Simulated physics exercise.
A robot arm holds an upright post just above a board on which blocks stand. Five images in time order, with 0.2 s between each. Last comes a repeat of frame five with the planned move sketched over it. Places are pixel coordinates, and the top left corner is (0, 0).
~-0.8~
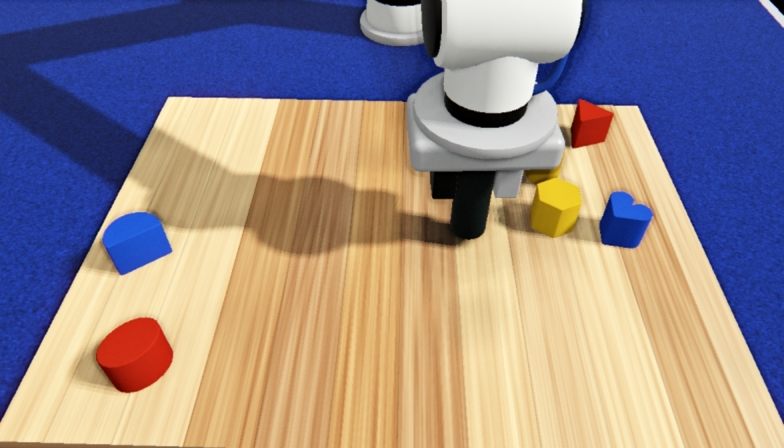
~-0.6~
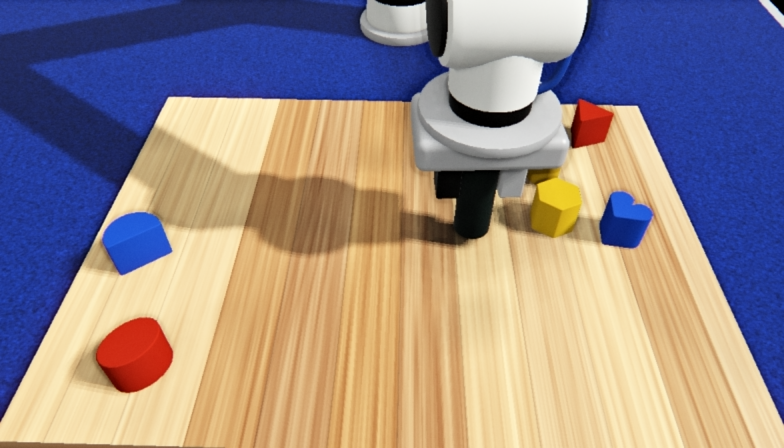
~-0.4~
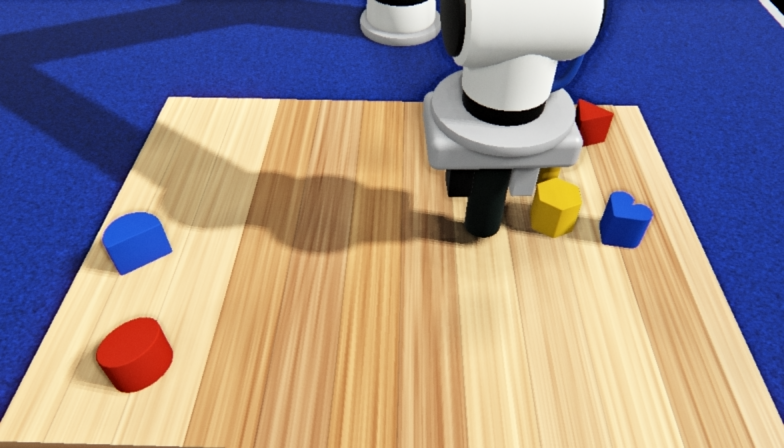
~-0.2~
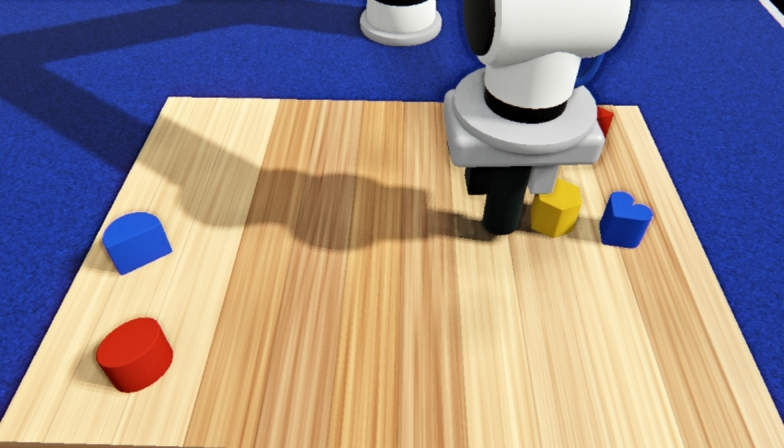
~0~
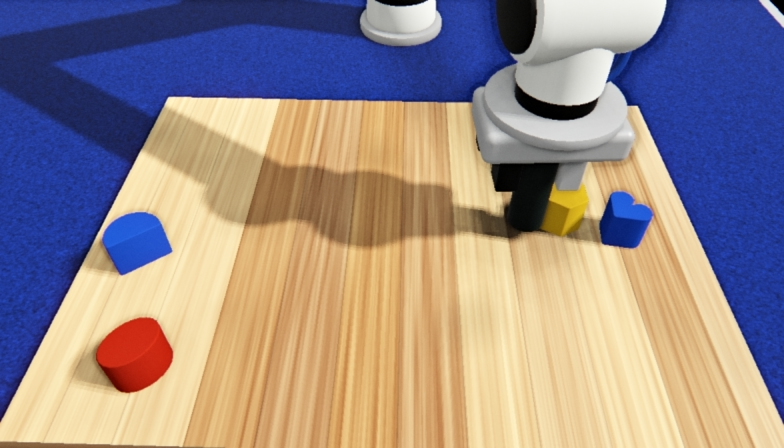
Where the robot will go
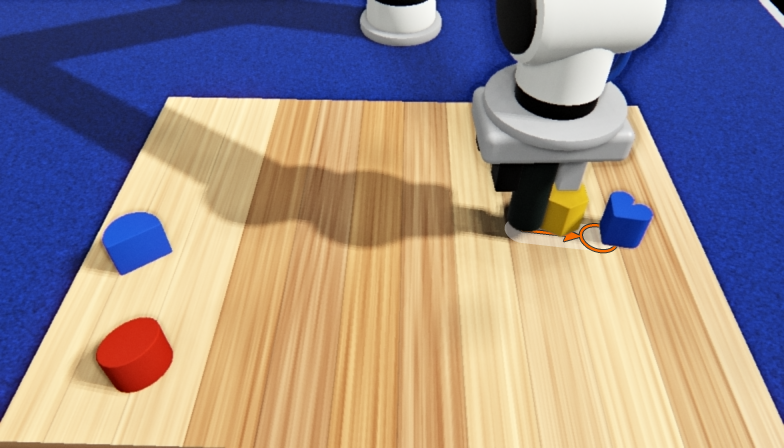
The footage shows a robot arm holding a dark post over a wooden board with red, blue and yellow blocks, moving it rightward until it is right beside the yellow hexagonal block, while the other visible blocks stay still.
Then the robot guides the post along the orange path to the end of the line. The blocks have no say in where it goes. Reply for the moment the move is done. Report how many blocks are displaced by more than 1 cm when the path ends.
Two blocks shift.
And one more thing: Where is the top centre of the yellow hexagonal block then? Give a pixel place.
Final place: (600, 182).
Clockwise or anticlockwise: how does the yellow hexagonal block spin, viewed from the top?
Spins counterclockwise.
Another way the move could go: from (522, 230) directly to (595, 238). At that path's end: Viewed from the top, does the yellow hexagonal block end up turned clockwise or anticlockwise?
Viewed from the top, it goes anticlockwise.
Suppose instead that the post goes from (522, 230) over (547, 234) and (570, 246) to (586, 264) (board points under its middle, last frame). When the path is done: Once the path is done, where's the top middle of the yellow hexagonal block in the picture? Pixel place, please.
The top centre is at (587, 189).
The line goes from (522, 230) to (599, 238).
The first path, step by step. Halfway along, post at (564, 224); yellow hexagonal block at (590, 185), turned 45° anticlockwise.
At the end, post at (603, 228); yellow oval unmoved; yellow hexagonal block at (600, 182), turned 80° anticlockwise; blue heart-shaped block at (645, 204).
